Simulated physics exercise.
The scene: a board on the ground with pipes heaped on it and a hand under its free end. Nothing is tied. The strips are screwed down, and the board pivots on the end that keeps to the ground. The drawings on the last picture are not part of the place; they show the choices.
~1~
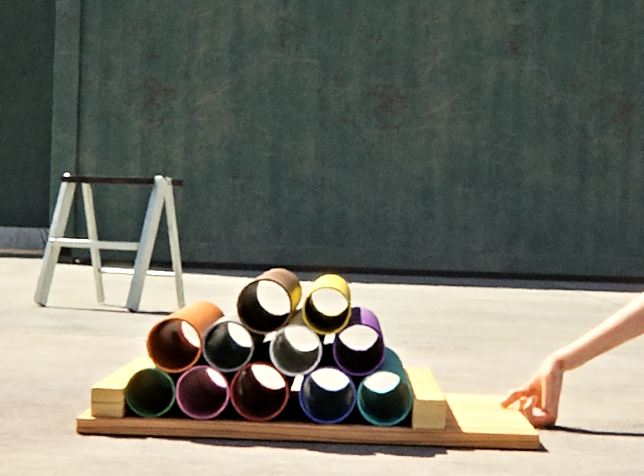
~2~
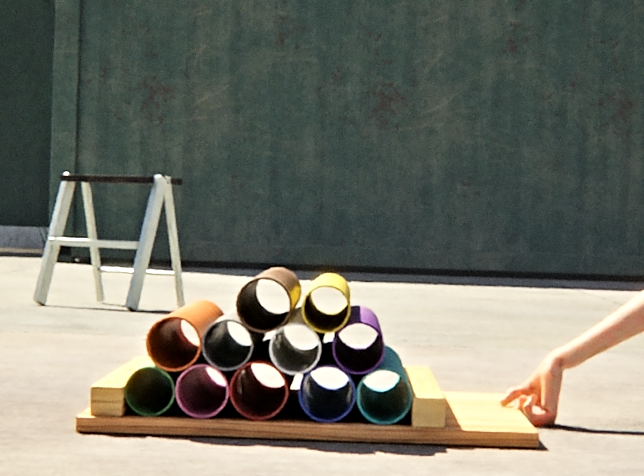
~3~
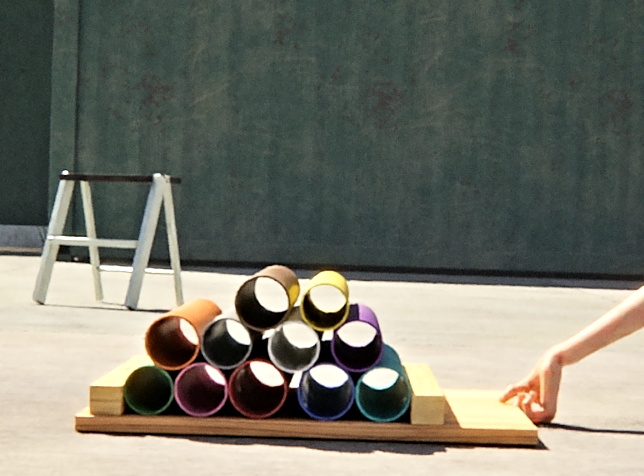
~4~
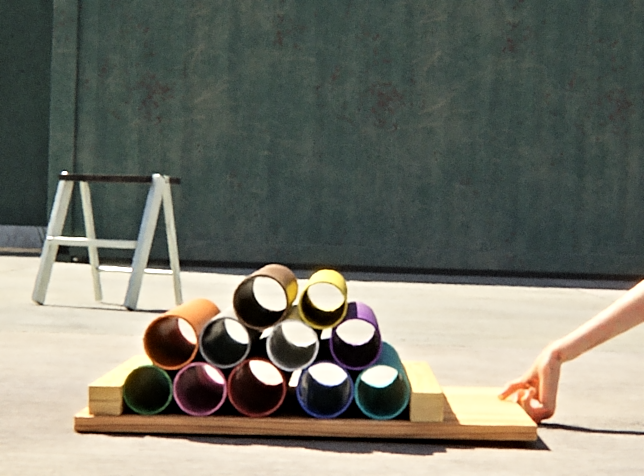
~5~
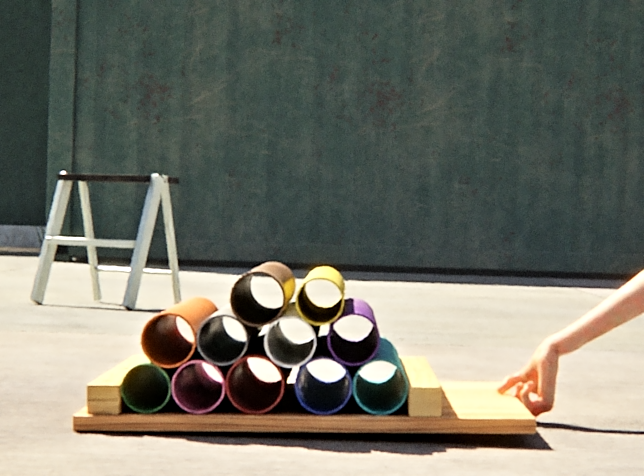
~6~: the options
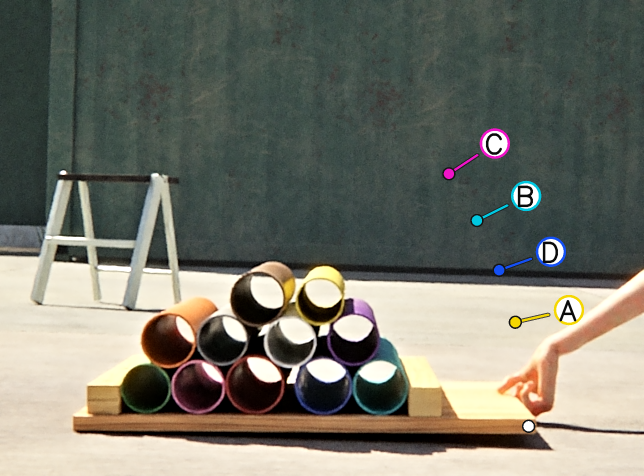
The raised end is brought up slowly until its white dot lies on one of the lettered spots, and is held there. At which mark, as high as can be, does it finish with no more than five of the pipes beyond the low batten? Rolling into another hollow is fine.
Lift it to B and no more.
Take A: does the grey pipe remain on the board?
The grey pipe: Yes.
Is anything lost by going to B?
Yes, at B.
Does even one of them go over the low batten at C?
Yes.
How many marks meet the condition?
Three of them.
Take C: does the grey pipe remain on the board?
The grey pipe: No.
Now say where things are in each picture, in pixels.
Board (312, 398); green pipe (150, 393); pink pipe (203, 393), in the first picture.
Pink pipe (202, 391); red pipe (259, 391), in the second picture.
Board (311, 395); turquoise pipe (383, 394); white pipe (294, 347), in the third picture.
Board (310, 393); green pipe (148, 390); pink pipe (200, 389), in the fourth picture.
Board (308, 391); green pipe (146, 388); pink pipe (198, 387), in the fifth picture.
On the marked copy, A at (515, 322); B at (477, 221); C at (449, 174); D at (499, 270); the white dot at (529, 426).
With B. Early on, board at 17°.
Further on, board at 28°.
At the end, board at 28°, four over the low batten (white, orange, grey, brown).
As for the rest, A none over the low batten; C six over the low batten; D three over the low batten (orange, grey, brown).
